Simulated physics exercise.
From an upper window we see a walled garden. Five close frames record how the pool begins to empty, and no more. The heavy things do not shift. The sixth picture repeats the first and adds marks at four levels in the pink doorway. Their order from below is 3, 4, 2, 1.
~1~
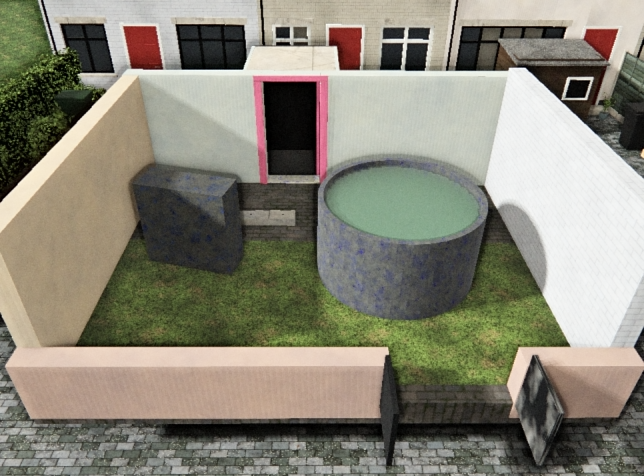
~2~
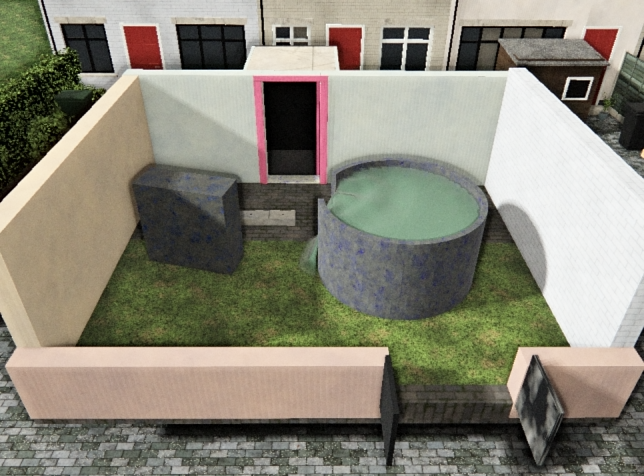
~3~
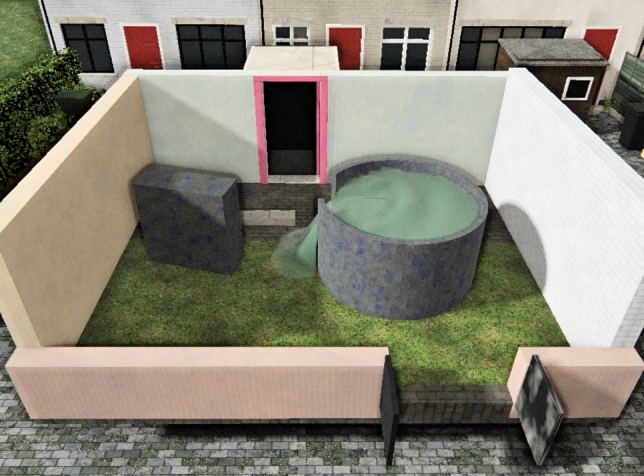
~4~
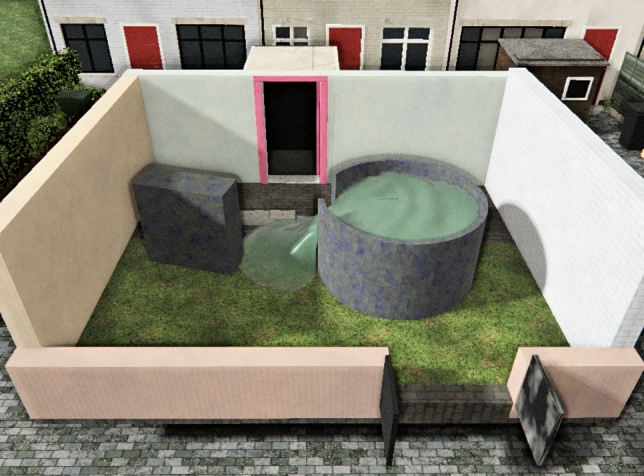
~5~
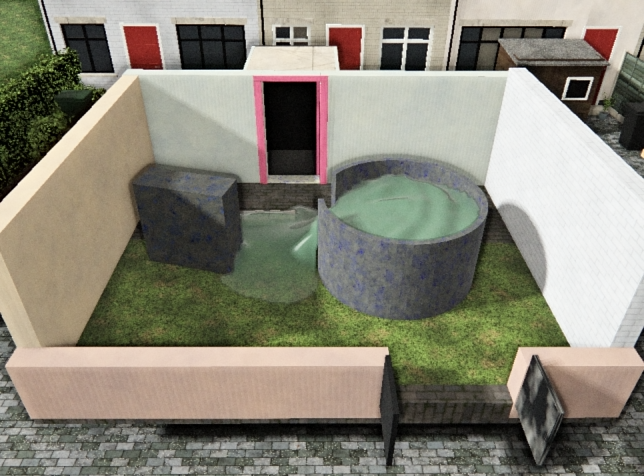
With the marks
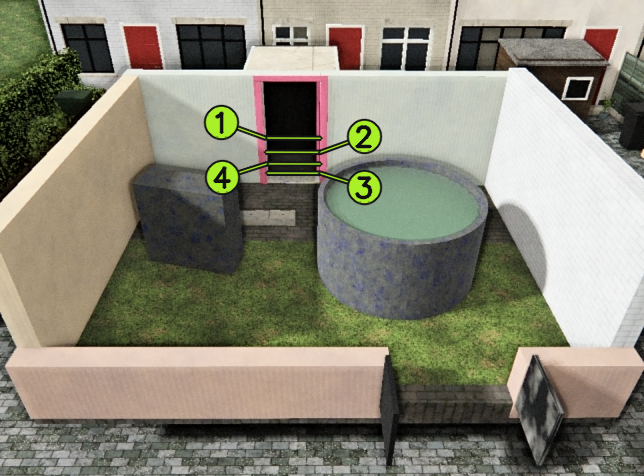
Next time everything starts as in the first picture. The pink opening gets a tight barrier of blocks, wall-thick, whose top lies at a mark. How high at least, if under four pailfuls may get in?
Use line 3.
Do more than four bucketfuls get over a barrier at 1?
No.
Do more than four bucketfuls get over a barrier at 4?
No.
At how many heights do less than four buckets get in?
All four.
In lime, 1 at (292, 138); 2 at (293, 152); 3 at (293, 173); 4 at (293, 163); from the bottom up 3, 4, 2, 1.
Choosing 1, nothing gets over.
Choosing 2, nothing gets over.
Choosing 3, a splash gets over, under a bucket.
Choosing 4, nothing gets over.
